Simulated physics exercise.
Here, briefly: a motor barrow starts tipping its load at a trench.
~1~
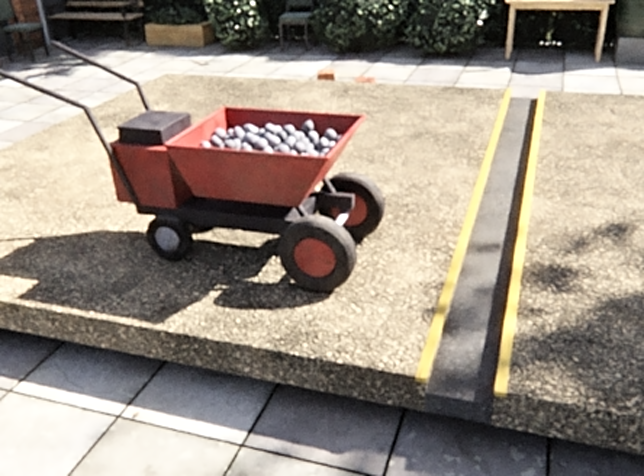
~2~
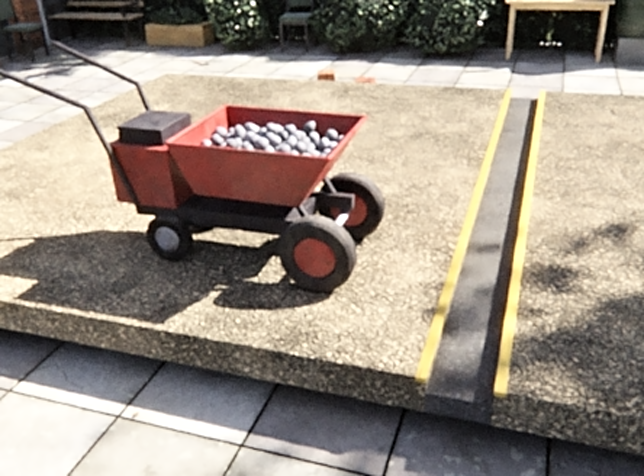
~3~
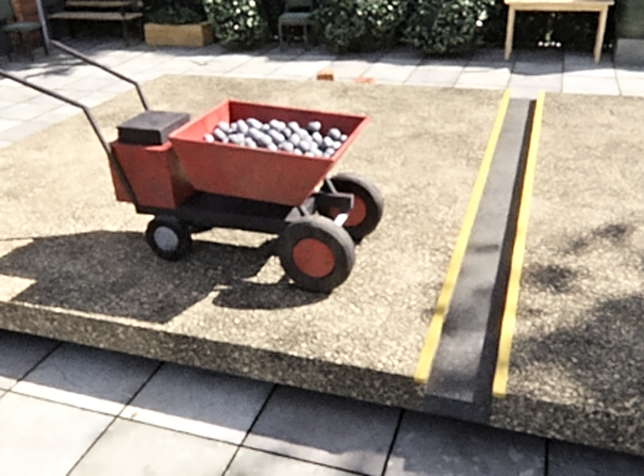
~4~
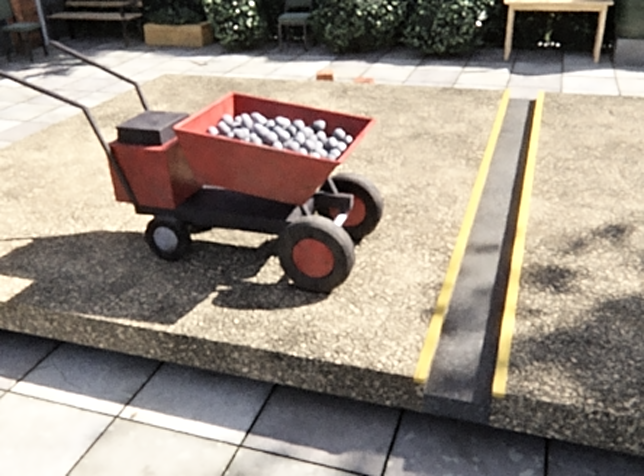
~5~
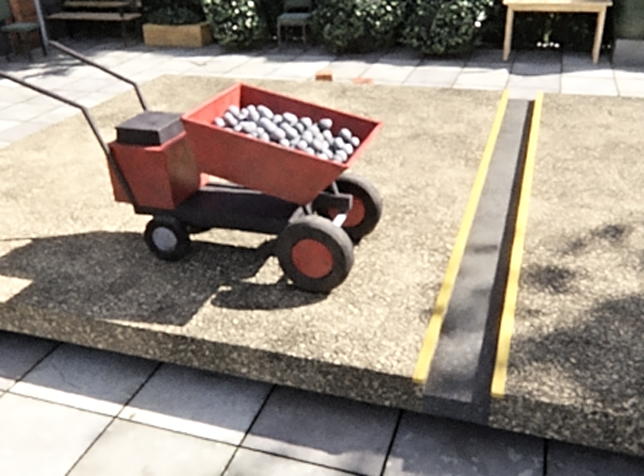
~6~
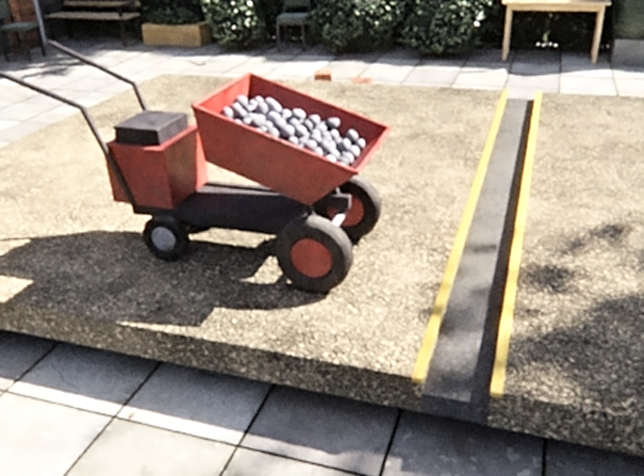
In this clip, a red motor barrow loaded with round grey cobbles stands on a gravelly slab, left of a narrow yellow-edged trench. Its skip starts level, then tilts gradually toward the right, its back end rising while the wheels stay put.
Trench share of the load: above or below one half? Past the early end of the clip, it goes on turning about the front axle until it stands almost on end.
Above.
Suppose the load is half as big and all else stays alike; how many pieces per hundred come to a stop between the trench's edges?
Roughly 80 percent of the load.
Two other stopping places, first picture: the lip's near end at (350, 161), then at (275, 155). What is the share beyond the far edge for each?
You'd get 40 in a hundred the first time and 0 in a hundred the second.
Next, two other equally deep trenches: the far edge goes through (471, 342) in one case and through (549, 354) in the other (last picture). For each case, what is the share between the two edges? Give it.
In order: 30 per cent, then 90 per cent.
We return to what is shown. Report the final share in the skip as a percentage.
About 0 per cent.
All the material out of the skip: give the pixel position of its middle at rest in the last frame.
Somewhere around (479, 277) in the last picture.
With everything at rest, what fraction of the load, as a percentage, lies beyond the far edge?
Close to 20 in a hundred.
Just after the last frame, skip tipped steeply; every one in the skip.
A moment on, skip tipped right over; roughly two thirds in the skip; about a tenth short of the trench; roughly a quarter in or heaped over the trench; about a tenth falling.
Further on, skip tipped right over; about a tenth in the skip; about a tenth short of the trench; roughly two thirds in or heaped over the trench; about a tenth beyond it.
When it is over, skip tipped right over; roughly a quarter short of the trench; roughly two thirds in or heaped over the trench; roughly a quarter beyond it.
